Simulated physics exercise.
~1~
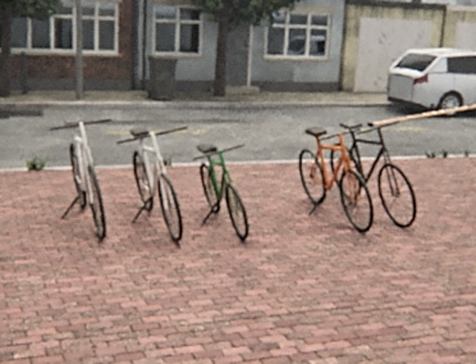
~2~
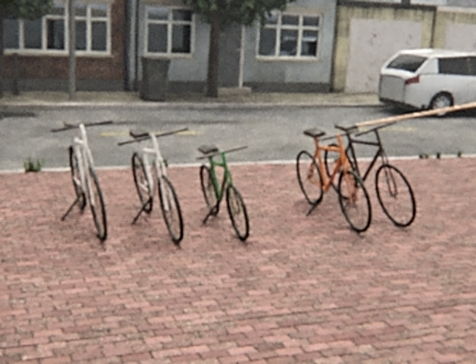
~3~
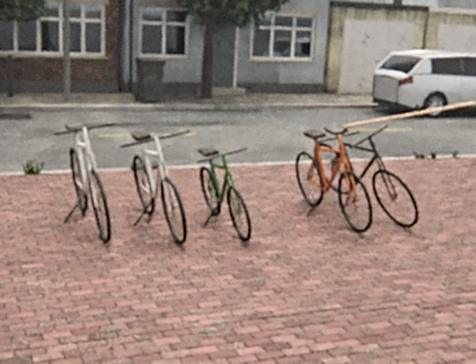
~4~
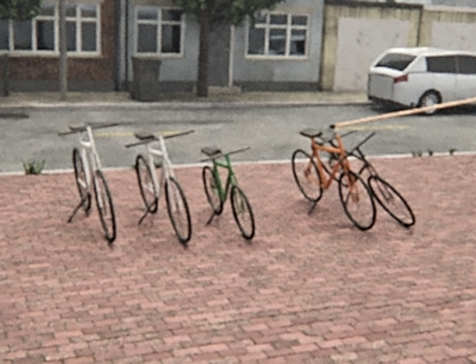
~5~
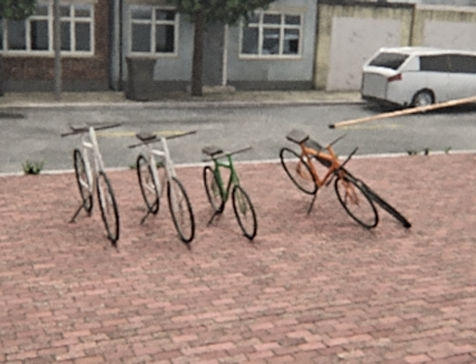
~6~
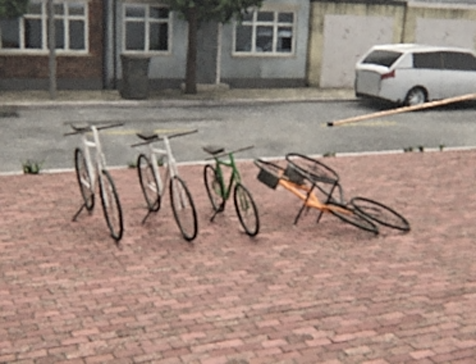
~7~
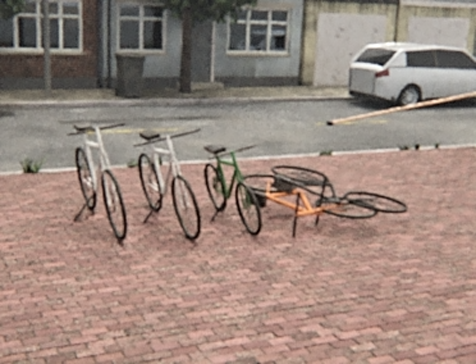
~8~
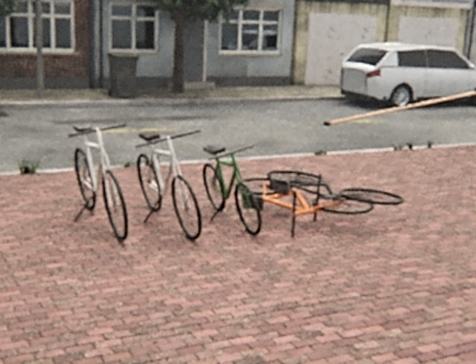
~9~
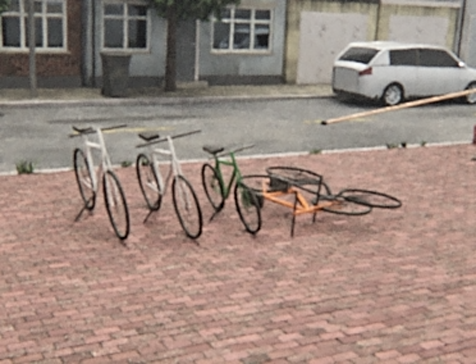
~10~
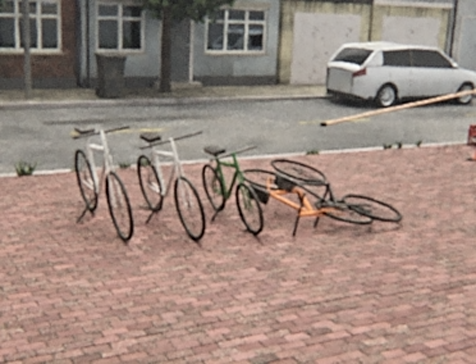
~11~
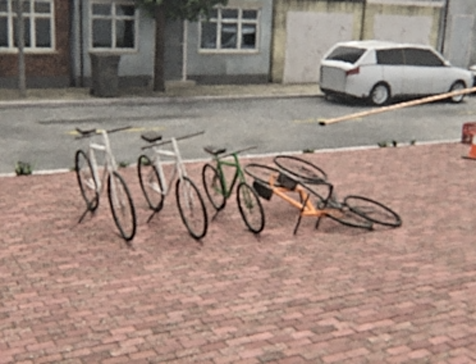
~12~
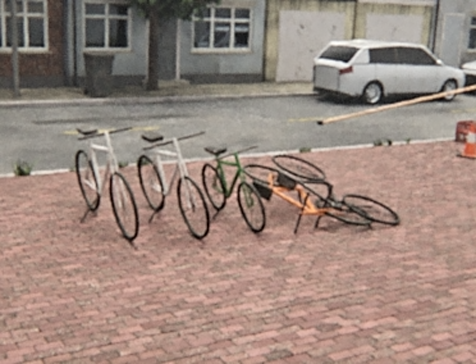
A brick-paved area beside a street is seen from slightly above, with buildings and a pale car across the road. Five bicycles stand in a row, two white ones at the left, a green one in the middle, and an orange one beside a black one at the right. A long pole reaches in from the right by the black bicycle, which tips leftward into the orange one. Both topple together and drop to the bricks, tangled beside the green bicycle. They shift slightly and settle there, while the green and white bicycles remain standing.
